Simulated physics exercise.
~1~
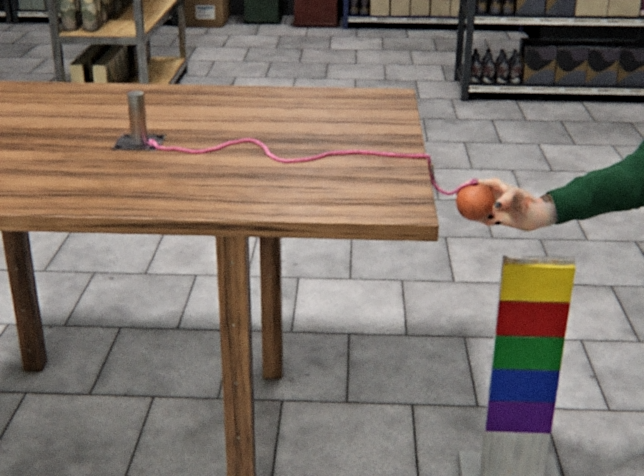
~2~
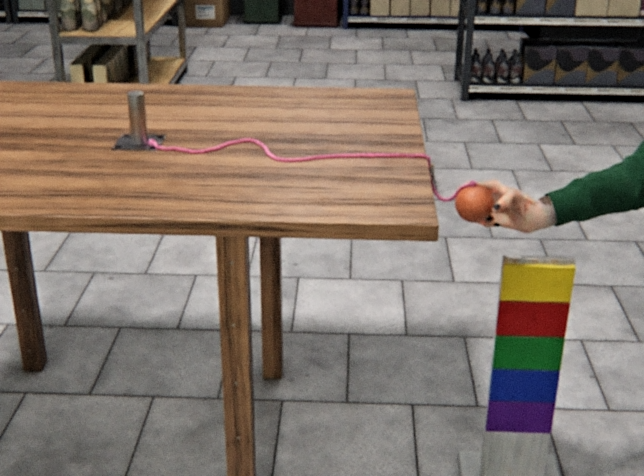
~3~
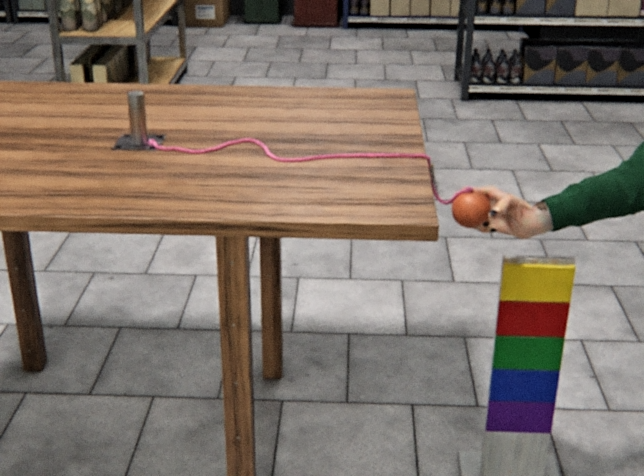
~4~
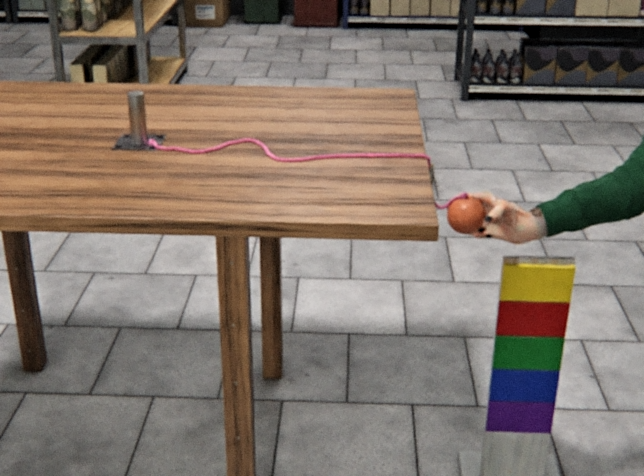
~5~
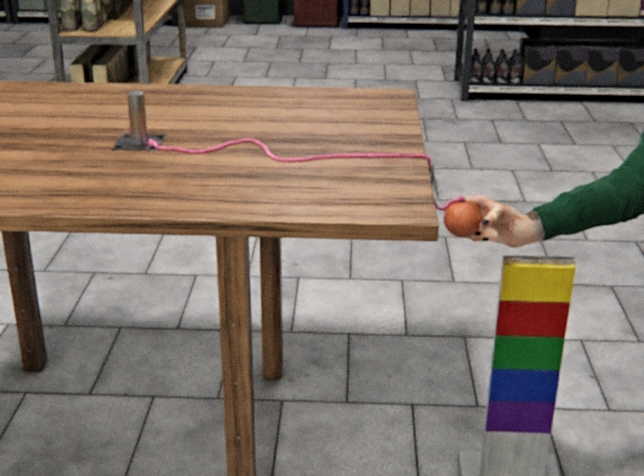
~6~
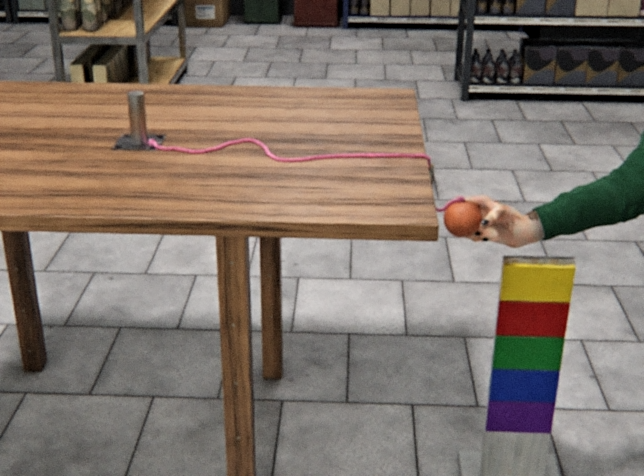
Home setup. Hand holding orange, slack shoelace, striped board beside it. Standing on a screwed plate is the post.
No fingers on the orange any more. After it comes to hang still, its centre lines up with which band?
It lines up with red.
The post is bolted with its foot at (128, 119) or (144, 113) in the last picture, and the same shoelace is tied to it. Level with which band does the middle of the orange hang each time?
The first case gives yellow, the second gives yellow.
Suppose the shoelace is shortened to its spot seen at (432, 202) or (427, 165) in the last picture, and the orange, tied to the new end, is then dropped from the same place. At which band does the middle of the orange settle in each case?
Per try - 1: Yellow; 2: Above them all.
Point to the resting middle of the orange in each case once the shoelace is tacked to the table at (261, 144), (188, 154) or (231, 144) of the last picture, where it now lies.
(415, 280), (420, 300) and (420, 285).
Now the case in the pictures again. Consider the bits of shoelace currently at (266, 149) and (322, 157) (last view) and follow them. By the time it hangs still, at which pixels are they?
Near (307, 151) and (386, 156).
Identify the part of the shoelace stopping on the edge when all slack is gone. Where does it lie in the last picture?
It is around (368, 155).
Early on, orange near (408, 293); level with yellow.
Midway, orange near (430, 312); level with red.
Finally, orange near (423, 311); level with red. Its centre hangs level with the red band.
